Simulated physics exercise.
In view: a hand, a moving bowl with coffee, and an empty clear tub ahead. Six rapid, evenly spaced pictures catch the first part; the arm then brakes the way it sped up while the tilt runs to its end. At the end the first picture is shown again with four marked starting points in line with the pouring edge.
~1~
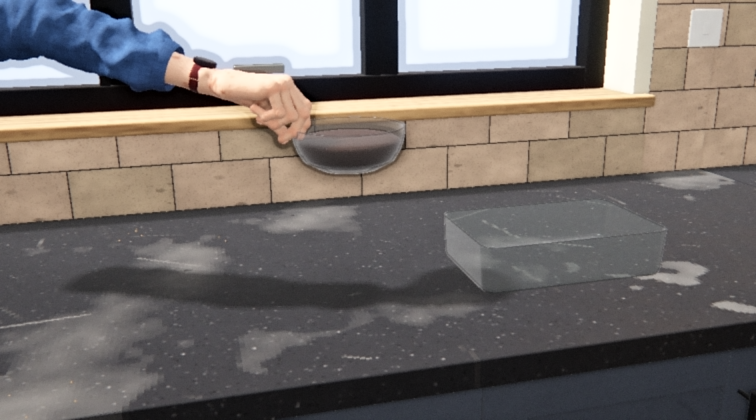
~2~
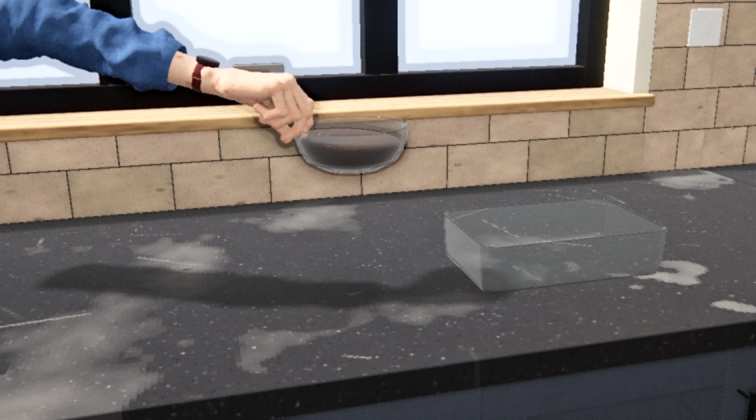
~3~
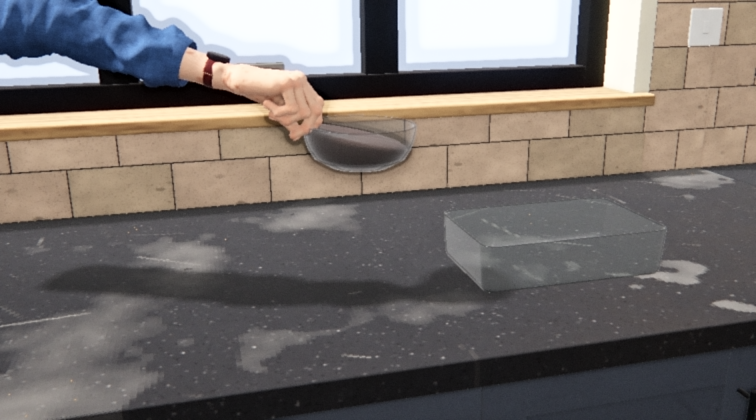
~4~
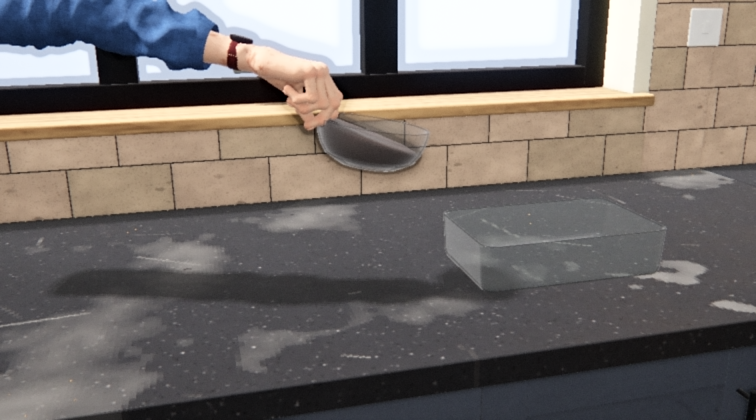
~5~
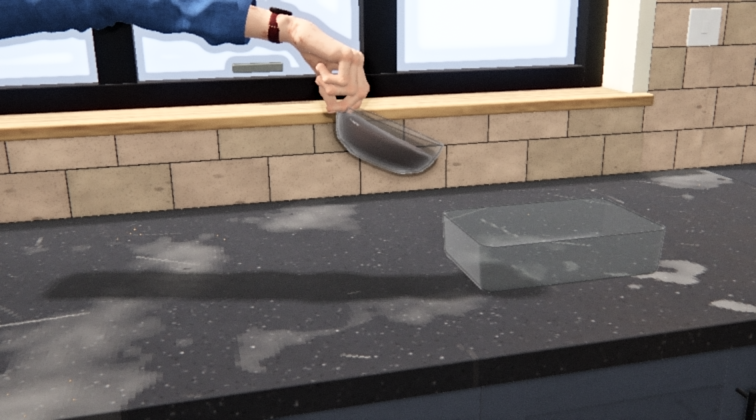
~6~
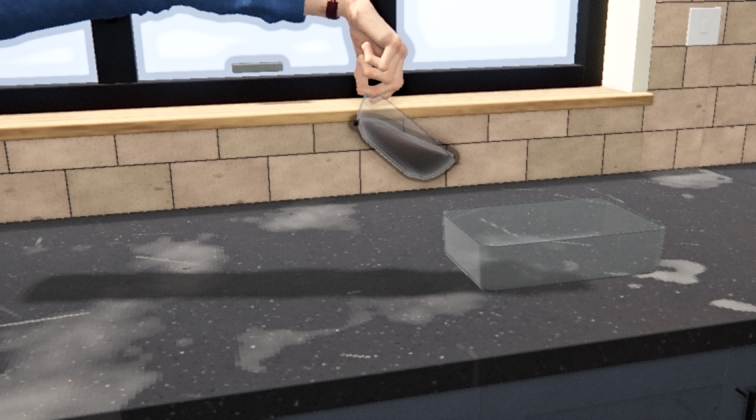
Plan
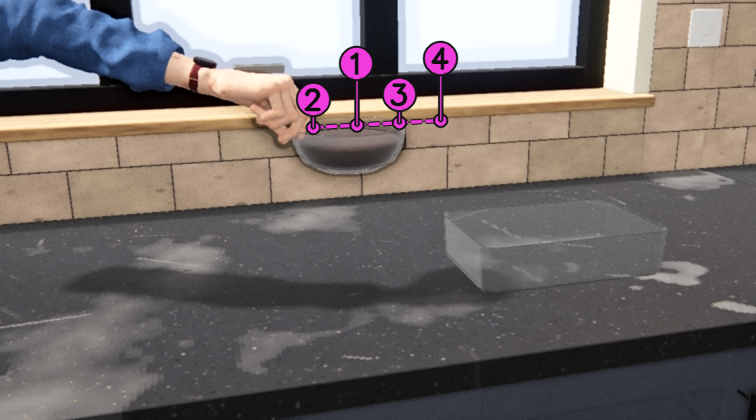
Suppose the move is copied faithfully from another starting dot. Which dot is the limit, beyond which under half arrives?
I would pick place 1.
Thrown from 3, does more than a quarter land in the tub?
Yes.
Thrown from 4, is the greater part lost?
No.
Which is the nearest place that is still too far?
2.
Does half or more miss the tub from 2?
Yes.
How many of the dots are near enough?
Three.
On the marked copy, 1 at (356, 125); 2 at (313, 127); 3 at (399, 122); 4 at (440, 120).
With 1, about 68 % lands in the tub, 23 % falls short and 9 % goes beside or beyond.
With 2, about 7 % lands in the tub, 90 % falls short and 3 % goes beside or beyond.
With 3, about 83 % lands in the tub, 4 % falls short and 13 % goes beside or beyond.
With 4, about 76 % lands in the tub, 3 % falls short and 21 % goes beside or beyond.
